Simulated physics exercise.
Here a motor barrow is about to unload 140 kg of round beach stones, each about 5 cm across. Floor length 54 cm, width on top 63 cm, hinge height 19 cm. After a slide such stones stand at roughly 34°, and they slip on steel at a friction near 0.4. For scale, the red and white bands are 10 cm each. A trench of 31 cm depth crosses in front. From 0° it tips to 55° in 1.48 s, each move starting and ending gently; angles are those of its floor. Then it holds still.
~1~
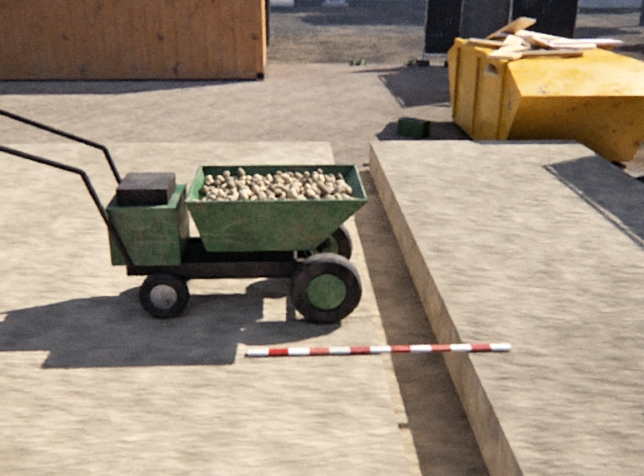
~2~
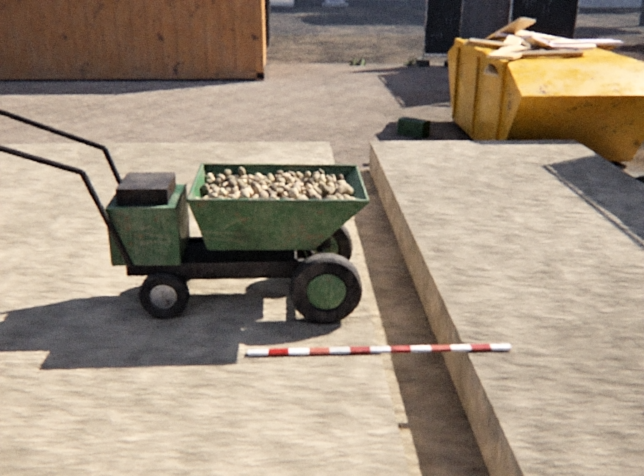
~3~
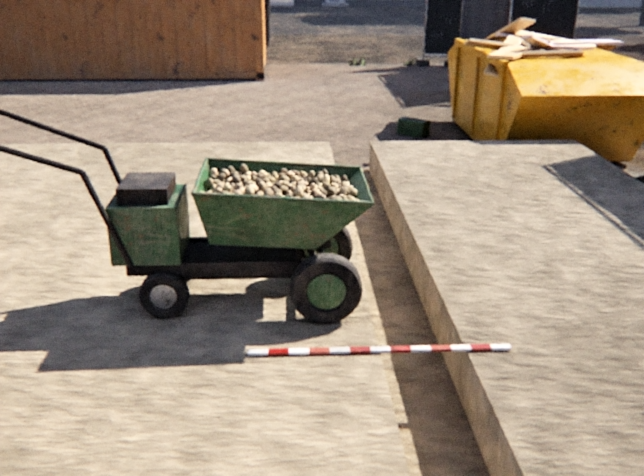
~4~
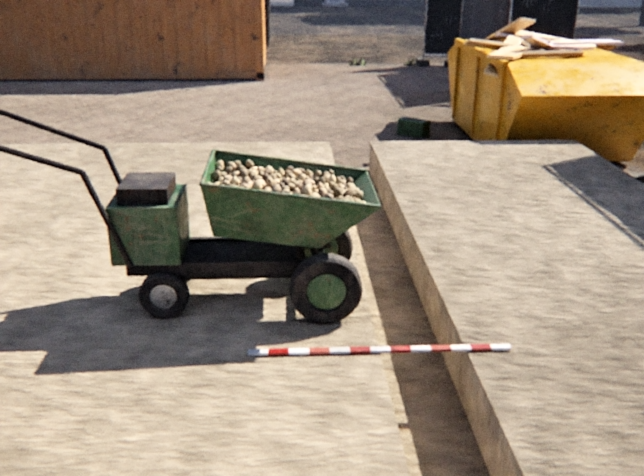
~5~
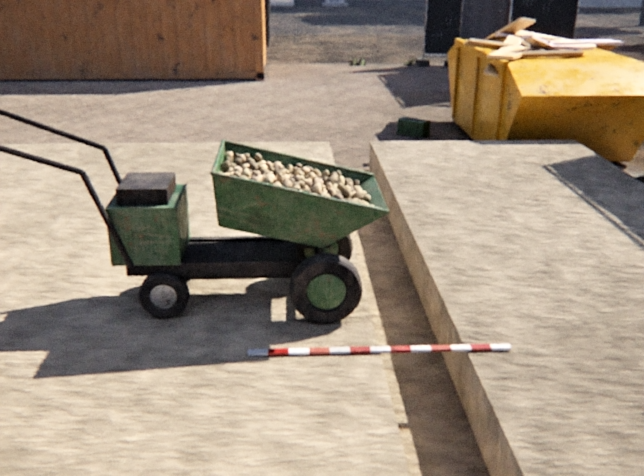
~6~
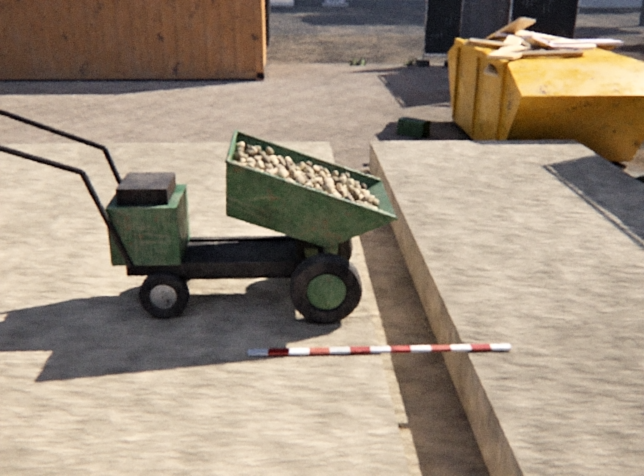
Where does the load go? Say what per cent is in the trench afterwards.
Close to 48 in a hundred.
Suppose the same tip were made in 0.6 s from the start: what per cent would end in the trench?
Then about 35 per cent.
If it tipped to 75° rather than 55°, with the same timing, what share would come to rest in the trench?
In that case some 40 per cent.
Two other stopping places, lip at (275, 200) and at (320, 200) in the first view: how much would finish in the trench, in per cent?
First some 70, then 85 per cent.
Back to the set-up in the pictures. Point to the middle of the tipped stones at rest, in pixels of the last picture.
Their middle is at about (435, 317).
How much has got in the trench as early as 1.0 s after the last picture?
About 10 per cent by then.
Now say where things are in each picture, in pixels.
In the first picture, lip at (367, 201), floor tilted 0°, highest stones at (283, 182).
In the second picture, lip at (369, 202), floor tilted 1°, highest stones at (276, 181).
In the third picture, lip at (374, 204), floor tilted 4°, highest stones at (237, 177).
In the fourth picture, the skip is at 8°, its lip at (381, 207); the top of the load is at (235, 170).
In the fifth picture, lip at (389, 212), floor tilted 14°, highest stones at (239, 161).
In the sixth picture, lip at (397, 219), floor tilted 20°, highest stones at (248, 153).
Then, 0.5 s after the last picture the floor is at 46°, 100 % in the skip; the foremost stones are at (411, 233).
Then, 1.0 s after the last picture the floor is at 55°, 75 % in the skip, 12 % in the trench, 13 % past the trench; the foremost stones are at (479, 288).
Then, 1.3 s after the last picture the floor is at 55°, 45 % in the skip, 17 % in the trench, 38 % past the trench; the foremost stones are at (555, 296).
Then, 3.3 s after the last picture the floor is at 55°, 11 % in the skip, 48 % in the trench, 41 % past the trench; the foremost stones are at (629, 293).
